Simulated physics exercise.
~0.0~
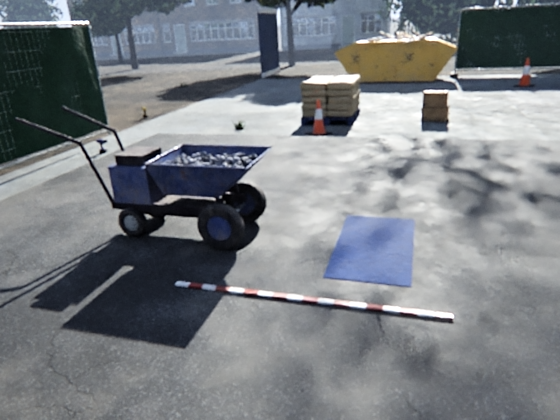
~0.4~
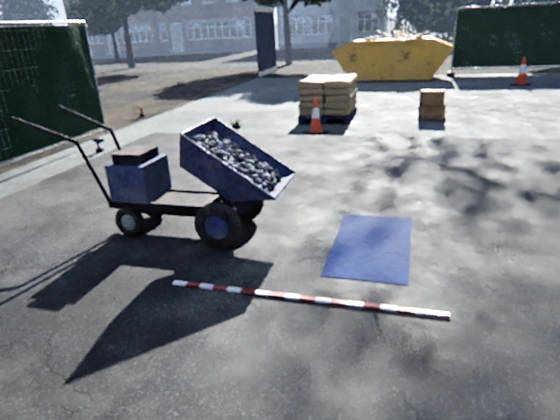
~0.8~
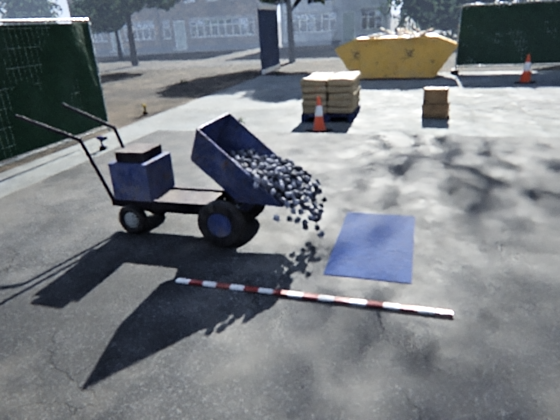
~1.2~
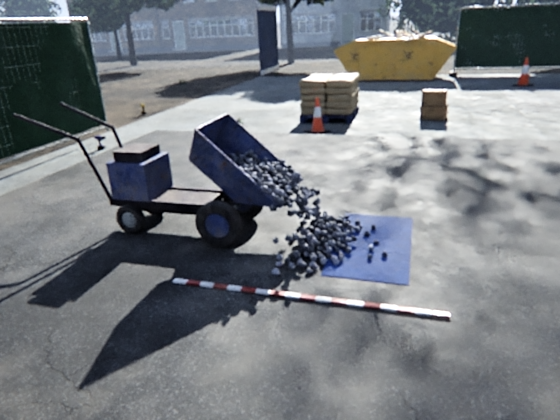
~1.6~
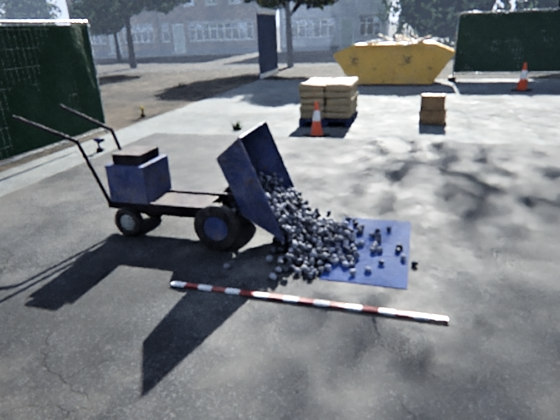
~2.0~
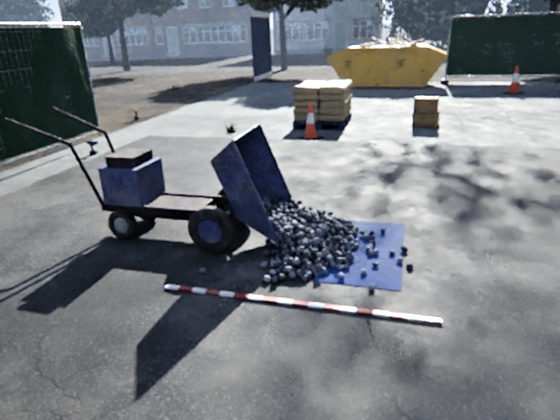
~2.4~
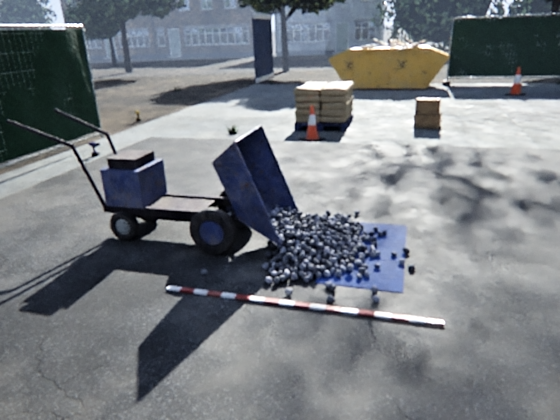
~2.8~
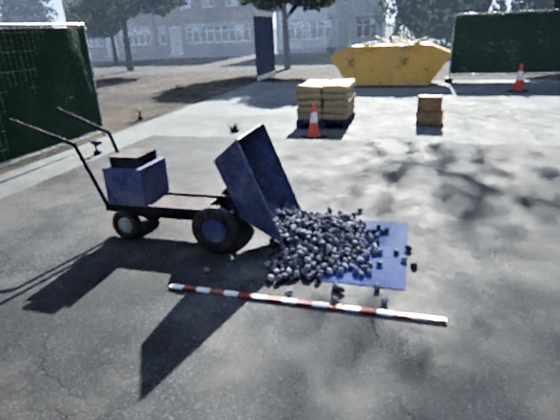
A blue tray on a small four-wheeled barrow tipped up to the right, paused, then tipped more steeply, spilling dark stones onto the ground; most settled in a heap short of the blue sheet, with some spread across it and a few left in the tray.
